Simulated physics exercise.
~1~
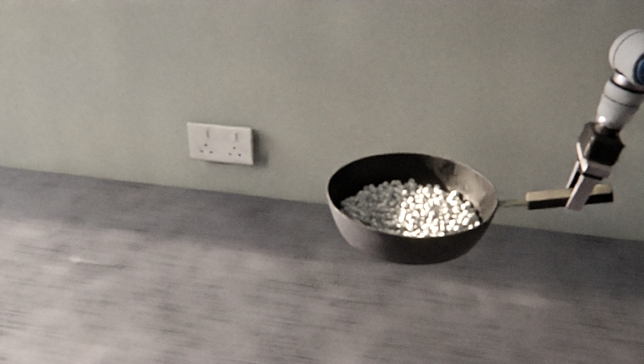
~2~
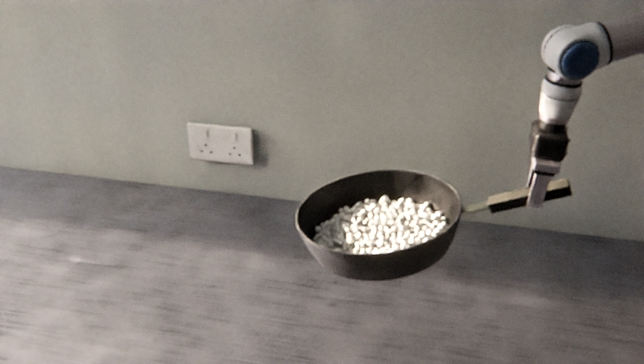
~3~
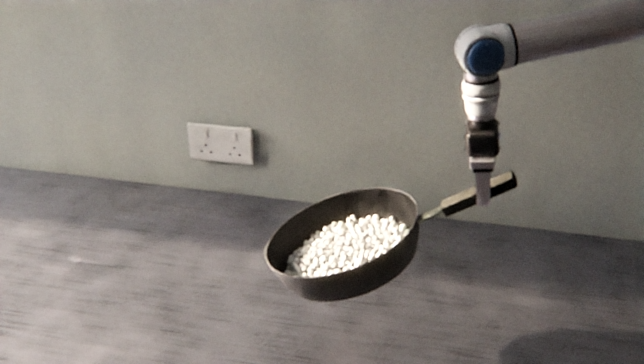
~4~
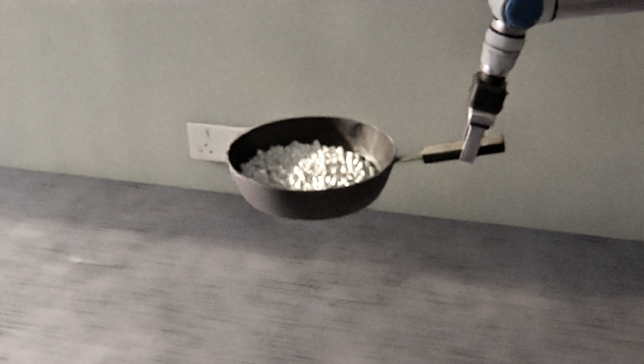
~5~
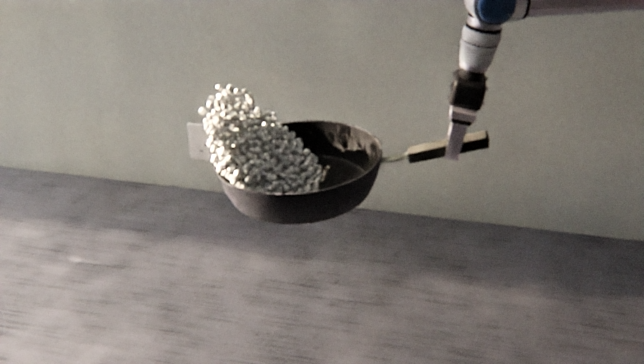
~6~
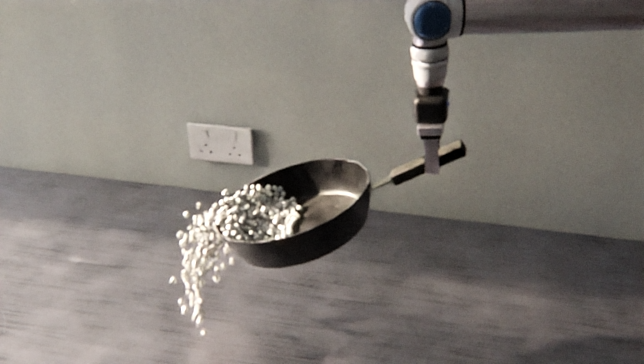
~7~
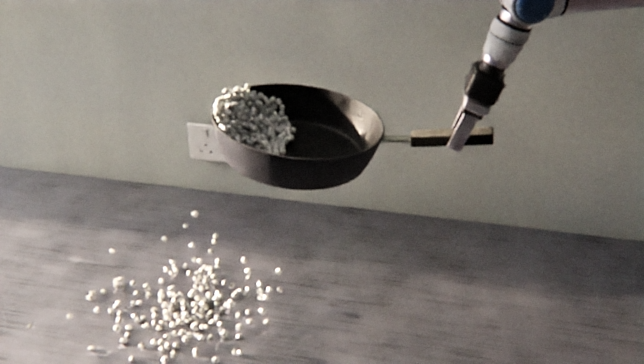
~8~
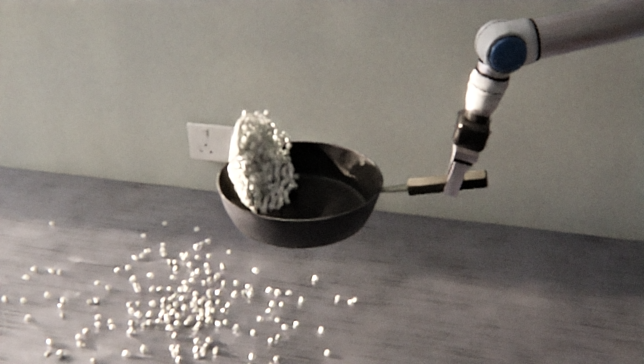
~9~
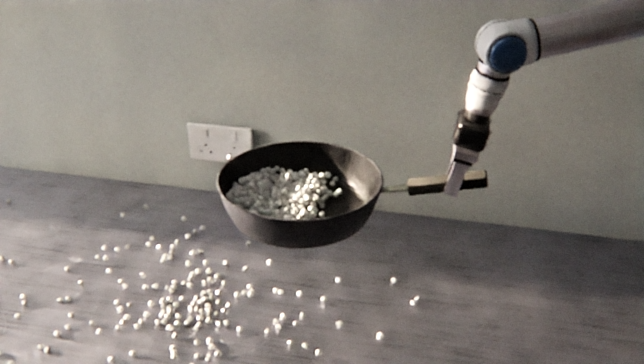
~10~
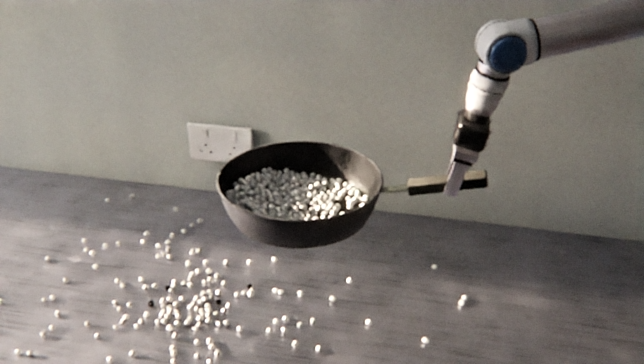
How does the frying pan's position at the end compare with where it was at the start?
At the end the frying pan is clearly farther left and very slightly higher than at the start, so it sits much closer to the wall socket.
